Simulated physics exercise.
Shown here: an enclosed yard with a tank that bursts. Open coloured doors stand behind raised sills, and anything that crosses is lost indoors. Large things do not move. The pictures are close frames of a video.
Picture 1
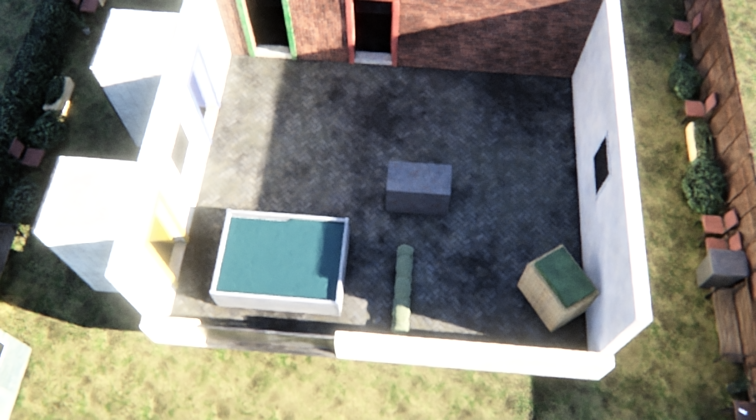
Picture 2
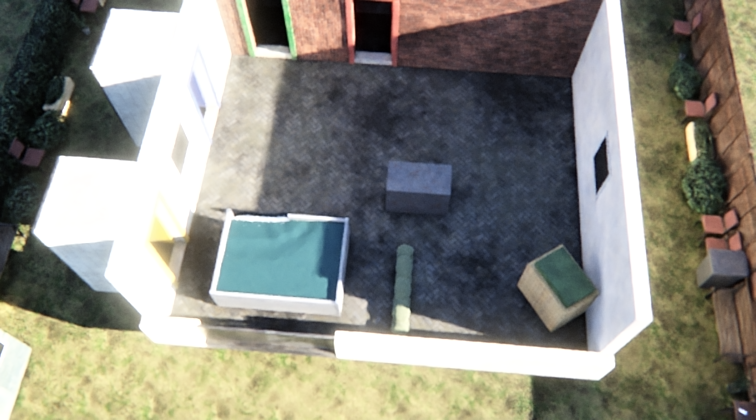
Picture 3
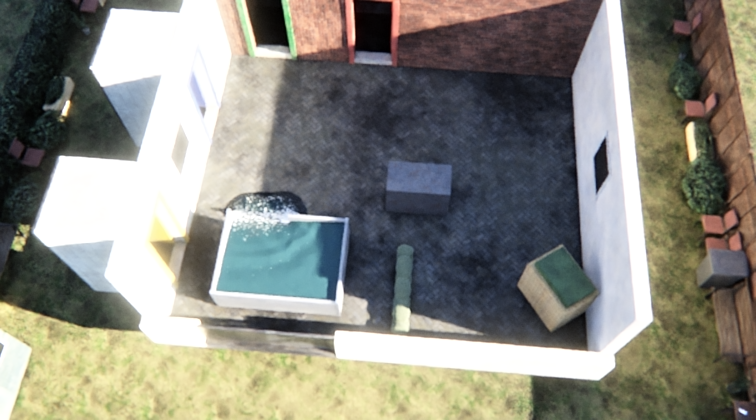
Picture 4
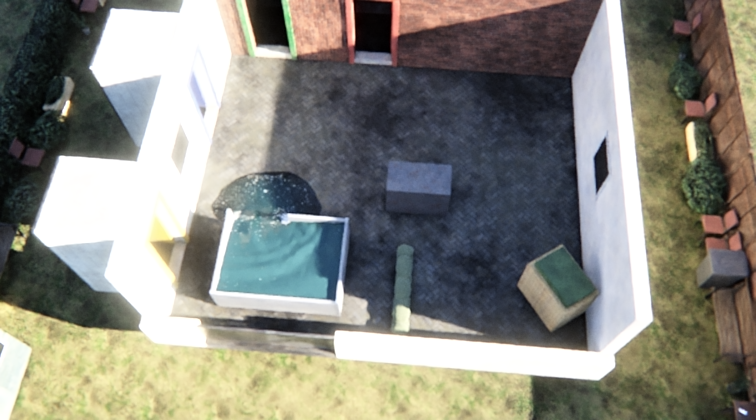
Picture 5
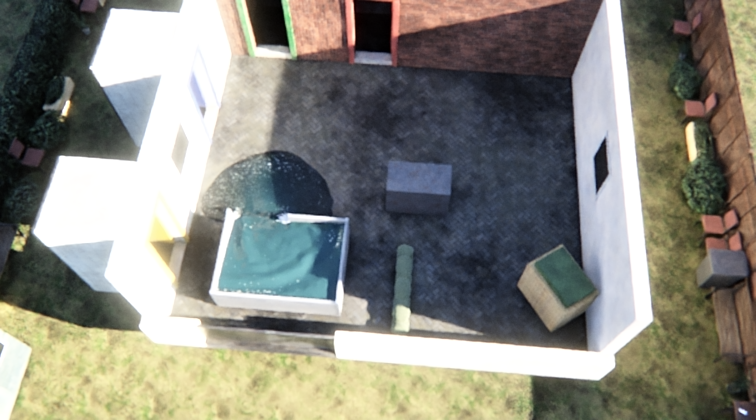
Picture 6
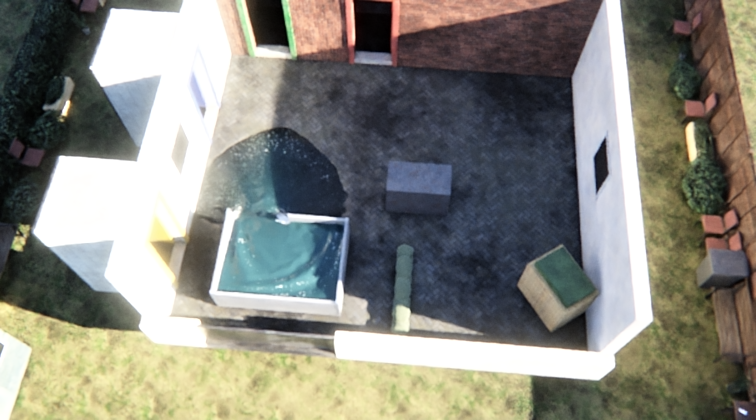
A water tank in an enclosed yard bursts on its far side, and water spreads outward.
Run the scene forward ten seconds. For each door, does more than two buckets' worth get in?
Door by door: The red door, no; the blue door, yes; the green door, yes; the yellow door, no.
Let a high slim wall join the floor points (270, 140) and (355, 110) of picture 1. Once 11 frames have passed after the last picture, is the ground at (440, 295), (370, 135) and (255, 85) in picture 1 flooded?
Results in order: Bone-dry / swamped / swamped.
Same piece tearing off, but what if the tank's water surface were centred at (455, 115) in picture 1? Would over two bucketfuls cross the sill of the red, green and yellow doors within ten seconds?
Results - red: Tops the limit; green: Doesn't reach it; yellow: Doesn't reach it.
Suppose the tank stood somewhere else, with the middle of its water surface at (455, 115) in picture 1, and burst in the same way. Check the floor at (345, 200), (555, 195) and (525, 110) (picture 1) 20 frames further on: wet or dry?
Going through the three spots in turn: Stays untouched, gets wet, gets wet.
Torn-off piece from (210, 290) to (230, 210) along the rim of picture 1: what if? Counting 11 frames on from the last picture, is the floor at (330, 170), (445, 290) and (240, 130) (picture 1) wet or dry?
Going in your order, I'd say still bare, then still bare, then drenched.
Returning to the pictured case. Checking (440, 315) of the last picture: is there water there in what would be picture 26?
That spot would be not wet.
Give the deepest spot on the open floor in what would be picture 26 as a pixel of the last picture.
About (248, 81).
A moment on, water covers 25 % of the floor; the red door not reached, the blue door wet at the sill, nothing in, the green door wet at the sill, nothing in, the yellow door not reached.
Next, water covers 30 % of the floor; the red door wet at the sill, nothing in, the blue door under two buckets in, the green door under two buckets in, the yellow door not reached.
Then, water covers 35 % of the floor; the red door wet at the sill, nothing in, the blue door over two buckets in, the green door over two buckets in, the yellow door wet at the sill, nothing in.
Later, water covers 55 % of the floor; the red door wet at the sill, nothing in, the blue door over two buckets in, the green door far over two buckets in, the yellow door wet at the sill, nothing in.
In the end, water covers 75 % of the floor; the red door wet at the sill, nothing in, the blue door over two buckets in, the green door far over two buckets in, the yellow door wet at the sill, nothing in.
